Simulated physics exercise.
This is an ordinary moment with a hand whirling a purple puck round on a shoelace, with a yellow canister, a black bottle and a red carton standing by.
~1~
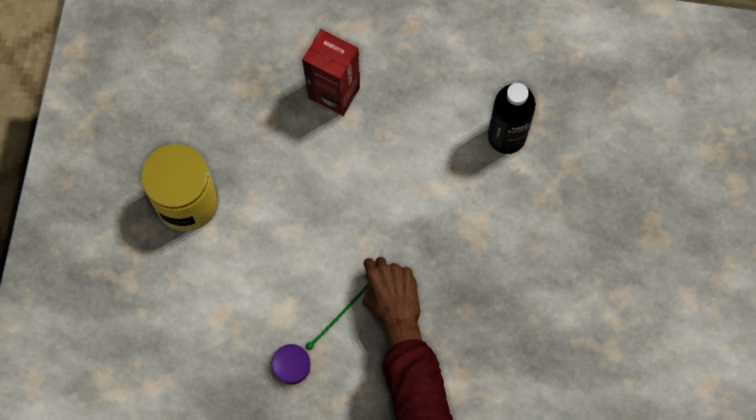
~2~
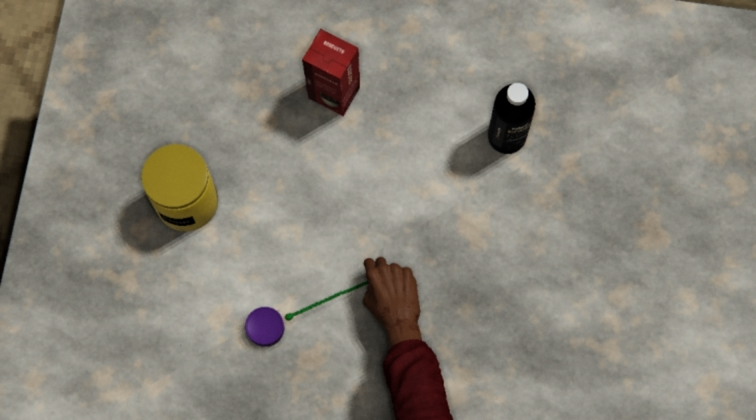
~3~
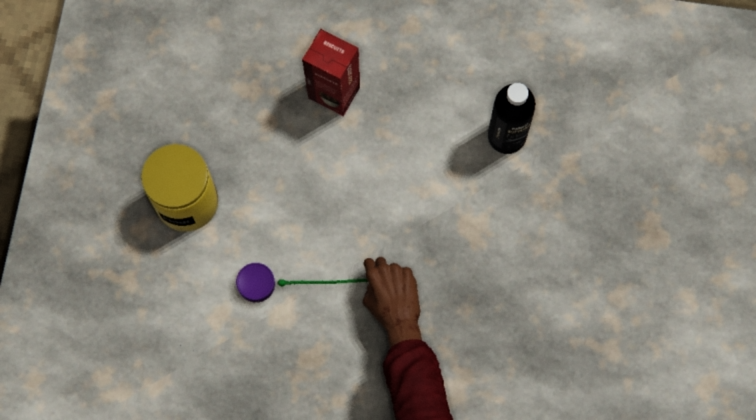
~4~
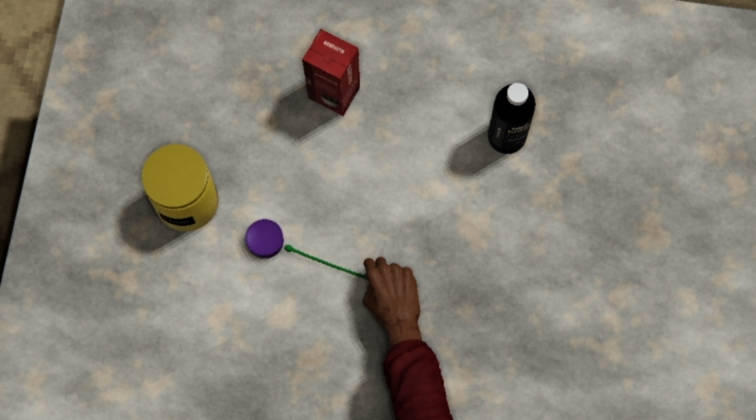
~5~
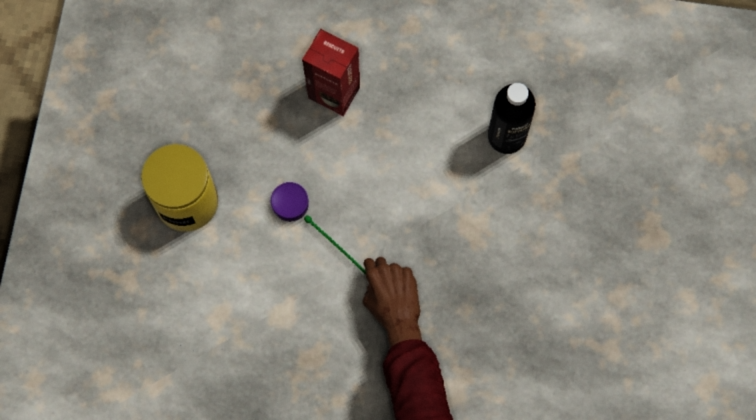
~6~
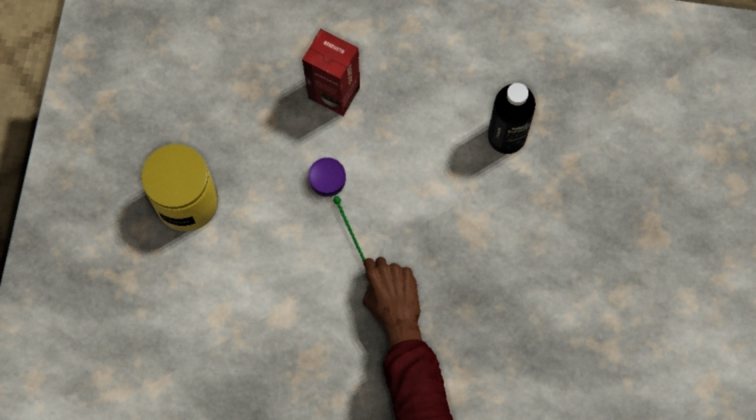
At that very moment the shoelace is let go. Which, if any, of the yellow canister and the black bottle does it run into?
The yellow canister is not run into; the black bottle is run into.
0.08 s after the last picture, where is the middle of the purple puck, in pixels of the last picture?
At that time it is at about pixel (411, 155).
Then, 0.08 s after the last picture, puck near (411, 155).
Then, 0.20 s after the last picture, puck near (492, 135); black bottle pushed aside.
At rest, puck near (507, 131); black bottle knocked over. The yellow canister escapes it and the black bottle is struck.
